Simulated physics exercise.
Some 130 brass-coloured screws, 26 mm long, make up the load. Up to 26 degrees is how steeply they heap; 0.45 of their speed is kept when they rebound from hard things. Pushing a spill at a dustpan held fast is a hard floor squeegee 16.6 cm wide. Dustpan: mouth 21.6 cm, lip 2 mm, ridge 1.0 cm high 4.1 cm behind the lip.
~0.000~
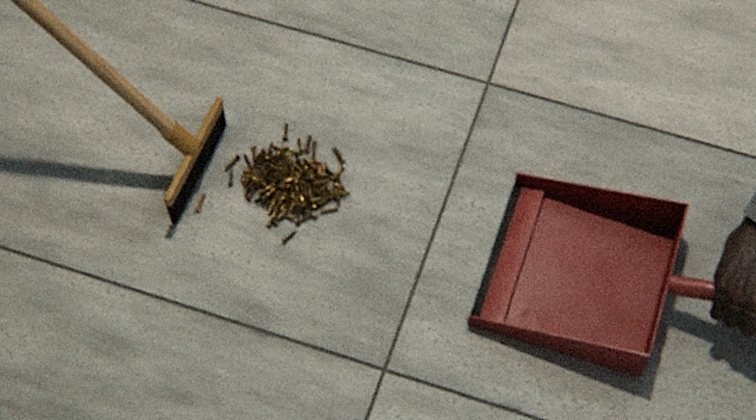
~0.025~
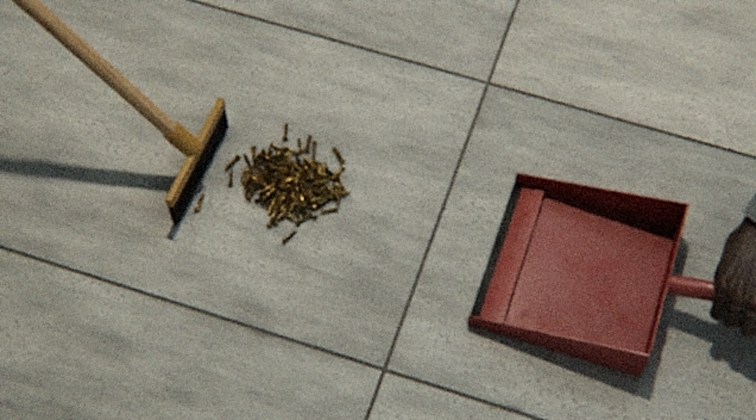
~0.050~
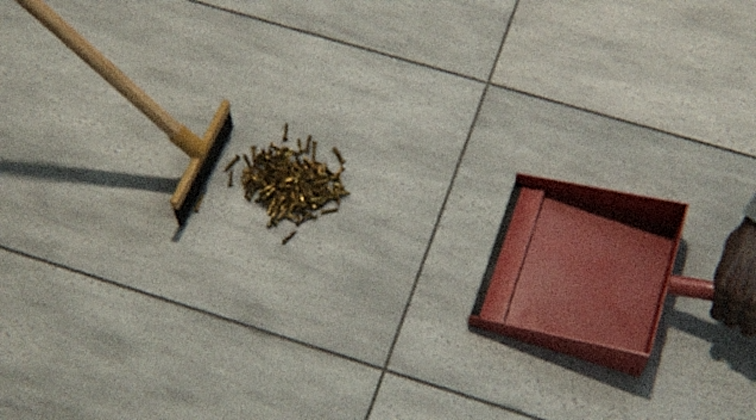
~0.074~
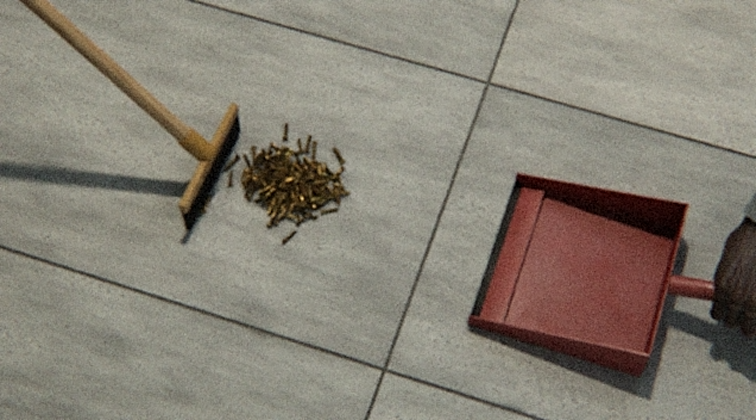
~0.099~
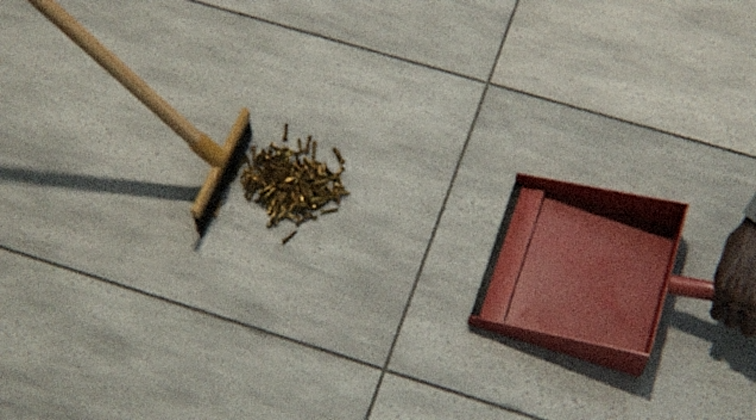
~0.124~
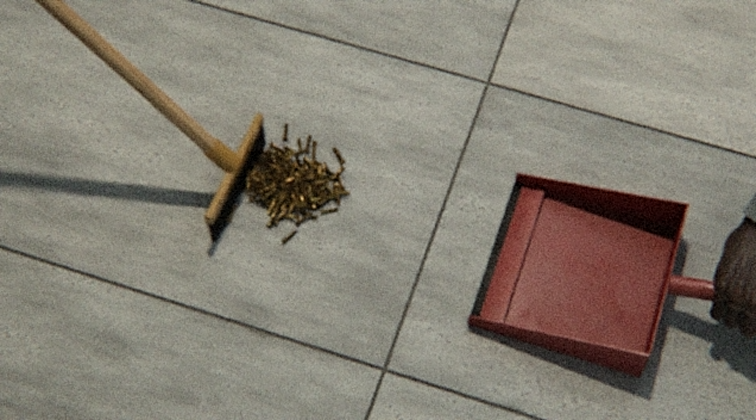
A wooden-handled floor squeegee slid a short way right across the gray floor and met the near edge of a loose pile of brass-coloured screws, while a gloved hand held a red dustpan still.
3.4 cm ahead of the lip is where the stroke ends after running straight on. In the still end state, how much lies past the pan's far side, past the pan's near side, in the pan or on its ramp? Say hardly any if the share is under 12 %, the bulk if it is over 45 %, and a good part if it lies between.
Result: Far side: A meagre share; near side: A meagre share; pan: A respectable share.
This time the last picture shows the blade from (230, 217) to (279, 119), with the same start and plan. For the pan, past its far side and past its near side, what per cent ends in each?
Pan 55; far 5; near 0.
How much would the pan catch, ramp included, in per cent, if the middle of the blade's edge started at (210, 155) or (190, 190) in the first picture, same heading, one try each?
Roughly 35 % and 15 %.
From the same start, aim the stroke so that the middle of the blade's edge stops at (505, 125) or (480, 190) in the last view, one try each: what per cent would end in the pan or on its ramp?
The two tries give roughly 0 and 20 %.
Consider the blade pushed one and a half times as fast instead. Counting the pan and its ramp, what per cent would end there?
Then around 55 per cent.
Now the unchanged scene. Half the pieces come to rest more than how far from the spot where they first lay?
That distance is around 30 cm.
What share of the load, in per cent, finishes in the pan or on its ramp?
About 30 per cent.
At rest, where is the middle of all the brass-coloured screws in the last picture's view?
Centre at rest: Approx. (483, 260) px.
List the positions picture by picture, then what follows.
The first frame shows blade from (169, 202) to (220, 105), moved 0.0 cm, 0 of the pieces shifted so far; middle of the pieces at (295, 180); pan at (590, 280).
The second frame shows blade from (170, 202) to (221, 105), moved 0.3 cm, 0 of the pieces shifted so far; middle of the pieces at (295, 180).
The third frame shows blade from (176, 204) to (226, 107), moved 1.0 cm, 0 of the pieces shifted so far; middle of the pieces at (295, 180).
The fourth frame shows blade from (184, 208) to (234, 111), moved 2.2 cm, 1 of the pieces shifted so far; middle of the pieces at (295, 180).
The fifth frame shows blade from (196, 213) to (246, 115), moved 4.0 cm, 2 of the pieces shifted so far; middle of the pieces at (295, 180).
The sixth frame shows blade from (210, 219) to (260, 121), moved 6.0 cm, 21 of the pieces shifted so far; middle of the pieces at (296, 180); pan at (590, 280). Its pace works out near 0.81 m/s, heading 6 degrees towards the viewer's side.
After 0.32 s, middle of the blade 19 cm from the lip; 0 % over the lip, far side 0 %, near side 0 %.
Then, at 0.45 s, middle of the blade 8 cm from the lip; 0 % over the lip, far side 0 %, near side 0 %.
After 0.70 s, middle of the blade 4 cm from the lip; 30 % over the lip, far side 5 %, near side 5 %.
In the end, at 1.6 s, far side 5 %, near side 5 %, pan 30 %, in front of the lip or behind the blade 60 %.
